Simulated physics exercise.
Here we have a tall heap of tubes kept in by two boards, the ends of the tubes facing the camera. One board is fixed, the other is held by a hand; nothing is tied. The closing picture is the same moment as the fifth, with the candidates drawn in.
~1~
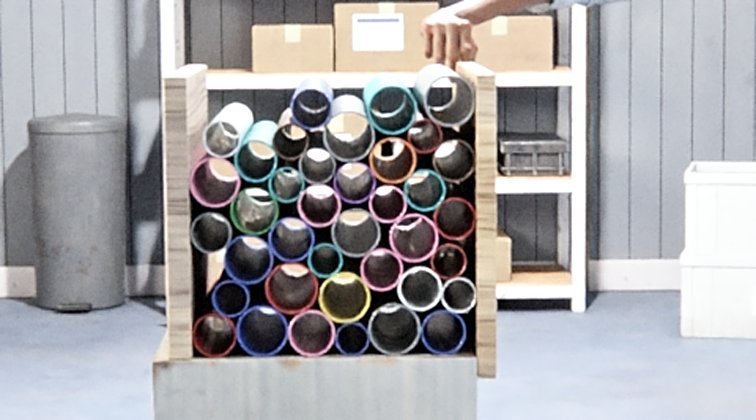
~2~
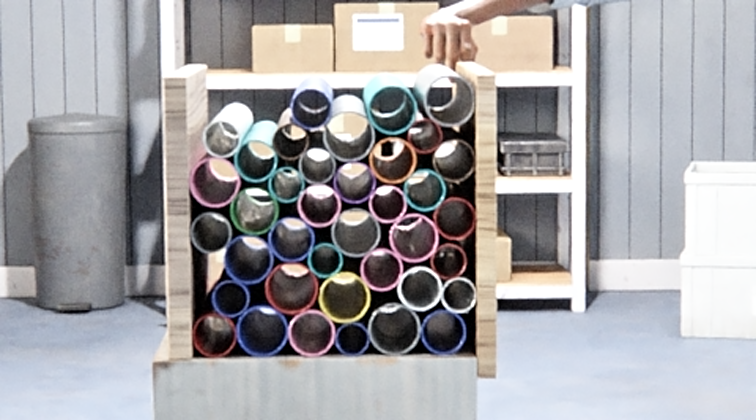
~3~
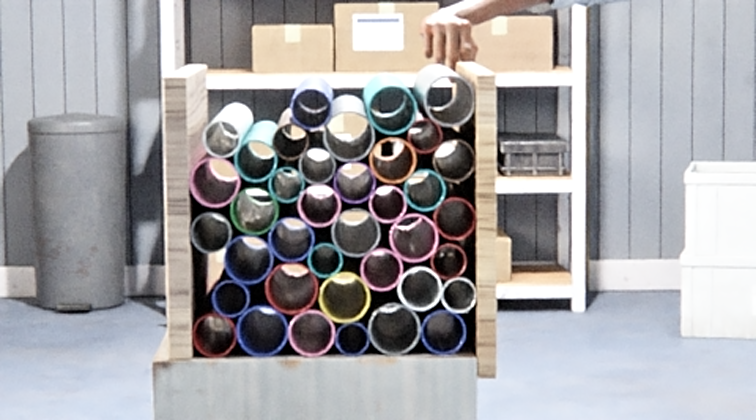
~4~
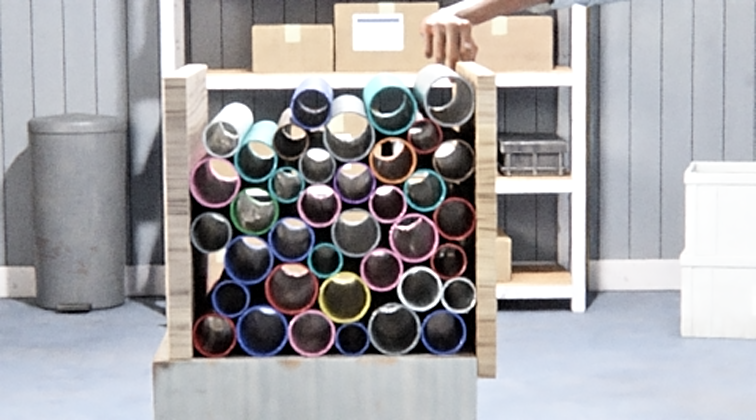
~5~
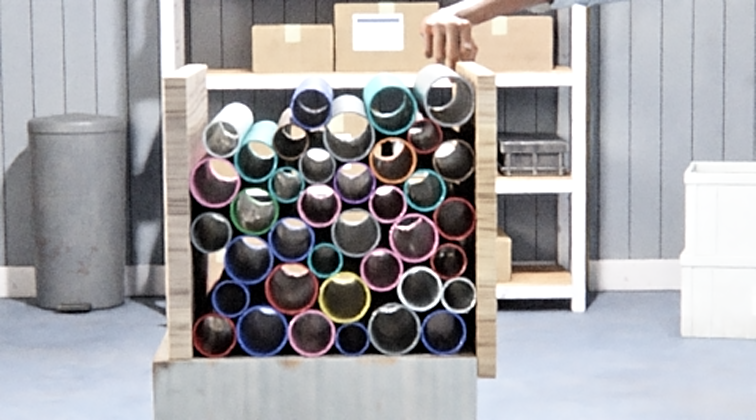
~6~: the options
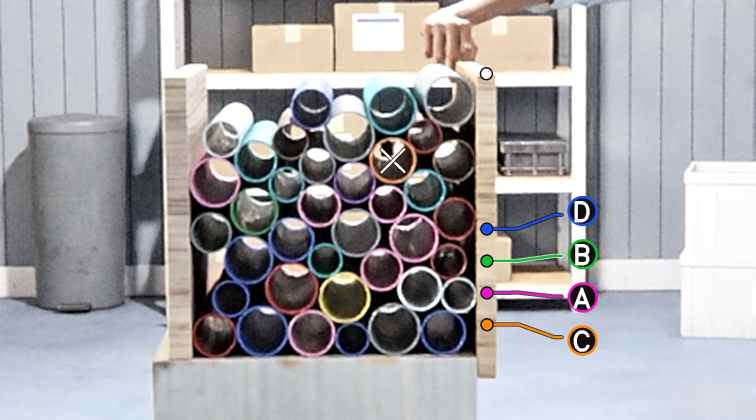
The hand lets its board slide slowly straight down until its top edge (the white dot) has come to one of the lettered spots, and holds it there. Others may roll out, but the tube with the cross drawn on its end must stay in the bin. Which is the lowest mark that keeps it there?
Slide it to D.
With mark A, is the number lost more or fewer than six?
More than six.
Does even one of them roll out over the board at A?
Yes.
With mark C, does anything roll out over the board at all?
Yes, at C.
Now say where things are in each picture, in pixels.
In the first picture, a blue tube (292, 239); a turquoise tube (286, 184); a turquoise tube (256, 161).
In the second picture, a turquoise tube (256, 161); a white tube (222, 138).
In the third picture, side board (473, 206); a red tube (214, 335).
In the fourth picture, a blue tube (444, 332); a blue tube (231, 299).
In the fifth picture, a pink tube (414, 238); a blue tube (292, 239); a turquoise tube (286, 184).
On the marked copy, A at (487, 293); B at (487, 261); C at (487, 325); D at (487, 229); the cross at (393, 161); the white dot at (487, 74).
With D. Early on, top of the board (476, 145).
Further on, top of the board (476, 225).
At the end, top of the board (476, 228), three out over the board, the crossed one still inside.
As for the rest, A lets the crossed one out; B lets the crossed one out; C lets the crossed one out.
